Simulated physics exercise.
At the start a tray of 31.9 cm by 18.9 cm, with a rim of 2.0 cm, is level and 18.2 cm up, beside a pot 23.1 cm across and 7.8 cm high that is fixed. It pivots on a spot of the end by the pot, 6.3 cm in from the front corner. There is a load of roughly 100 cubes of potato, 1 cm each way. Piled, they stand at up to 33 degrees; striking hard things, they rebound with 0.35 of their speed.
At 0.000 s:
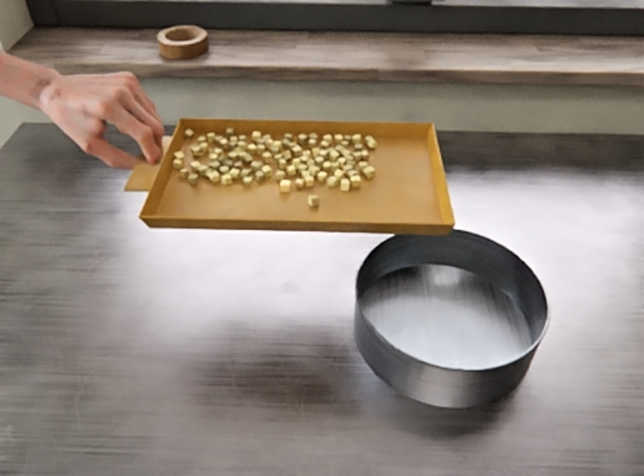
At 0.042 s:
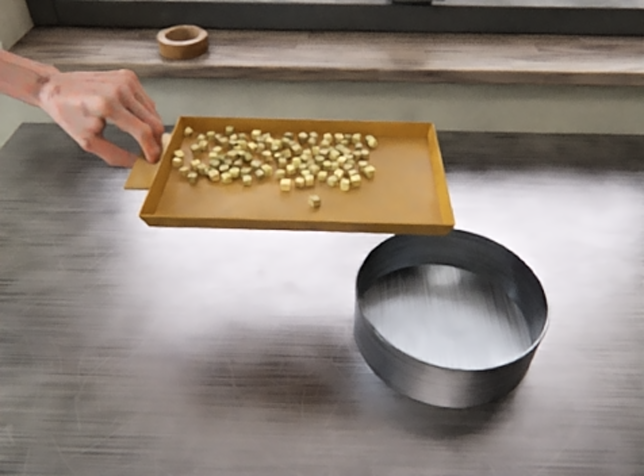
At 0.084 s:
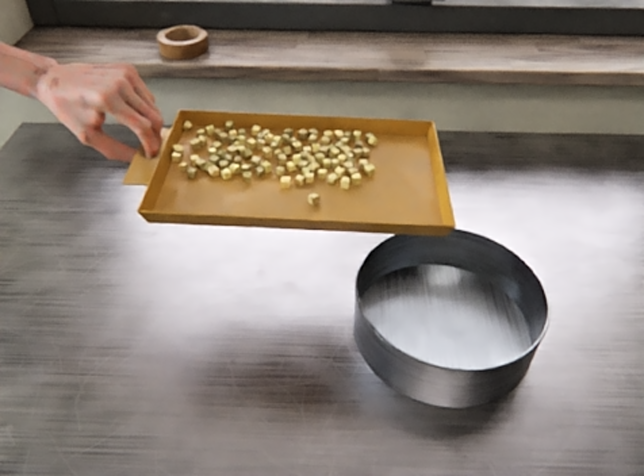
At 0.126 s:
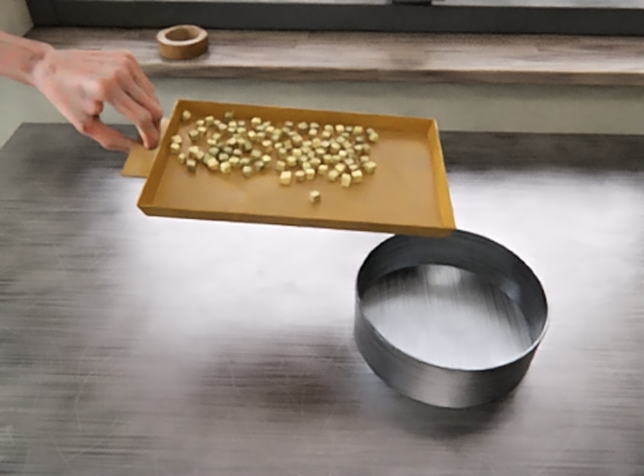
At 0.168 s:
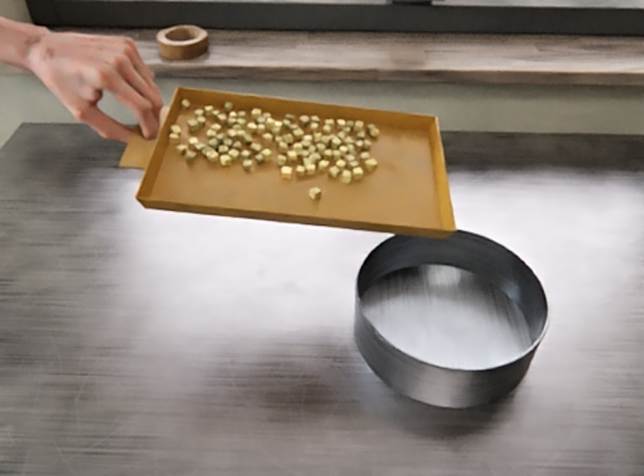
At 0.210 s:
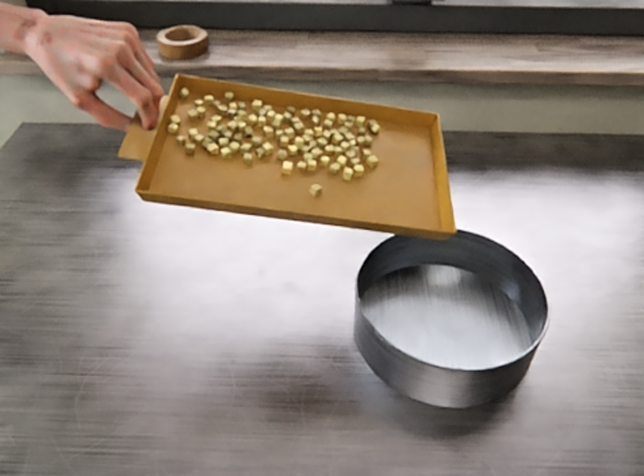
We see a hand holding a shallow tan tray of small pale cubes above a dark table beside a round metal pot, then raising the left end so the tray slants gently down toward the right.
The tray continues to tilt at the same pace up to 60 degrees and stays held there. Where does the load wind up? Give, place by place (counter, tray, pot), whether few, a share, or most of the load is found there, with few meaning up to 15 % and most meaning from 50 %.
For the counter I expect few; for the tray I expect a share; for the pot I expect most.
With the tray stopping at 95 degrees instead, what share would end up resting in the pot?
I'd expect some 100 per cent in the pot.
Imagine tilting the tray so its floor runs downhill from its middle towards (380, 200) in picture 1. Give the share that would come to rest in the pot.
That comes to around 65 per cent.
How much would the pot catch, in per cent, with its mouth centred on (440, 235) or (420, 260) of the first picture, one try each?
About 5 and 35 per cent.
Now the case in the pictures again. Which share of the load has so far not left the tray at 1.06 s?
Value: About 45%.
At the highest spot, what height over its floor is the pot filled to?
I'd say near 2.0 centimetres.
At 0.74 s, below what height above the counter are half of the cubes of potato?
Median height: Approx. 26 cm.
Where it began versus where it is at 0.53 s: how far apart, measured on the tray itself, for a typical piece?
0 cm.
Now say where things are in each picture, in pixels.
Tray tilt 0 degrees, front corners at (146, 213) and (449, 220); middle of the pieces at (278, 159); pot at (451, 289), in the first picture.
Tray tilt 1 degrees, front corners at (145, 212) and (449, 221); middle of the pieces at (278, 157), in the second picture.
Tray tilt 2 degrees, front corners at (145, 208) and (449, 222); middle of the pieces at (278, 154), in the third picture.
Tray tilt 5 degrees, front corners at (144, 202) and (450, 224), lowest corner right front; middle of the pieces at (278, 148), in the fourth picture.
Tray tilt 8 degrees, front corners at (143, 194) and (450, 226), lowest corner right front; middle of the pieces at (279, 141), in the fifth picture.
Tray tilt 11 degrees, front corners at (142, 187) and (450, 228), lowest corner right front; middle of the pieces at (280, 134); pot at (451, 289). The tray's pace is about 75 degrees a second, in the sixth picture.
After 0.53 s, tilt 36 degrees; the tray holds 100 %, the pot 0 %.
Then, at 0.74 s, tilt 52 degrees; the tray holds 100 %, the pot 0 %.
After 1.06 s, tilt 60 degrees; the tray holds 45 %, the pot 50 %.
In the end, at 2.4 s, counter 0 %, tray 30 %, pot 70 %.
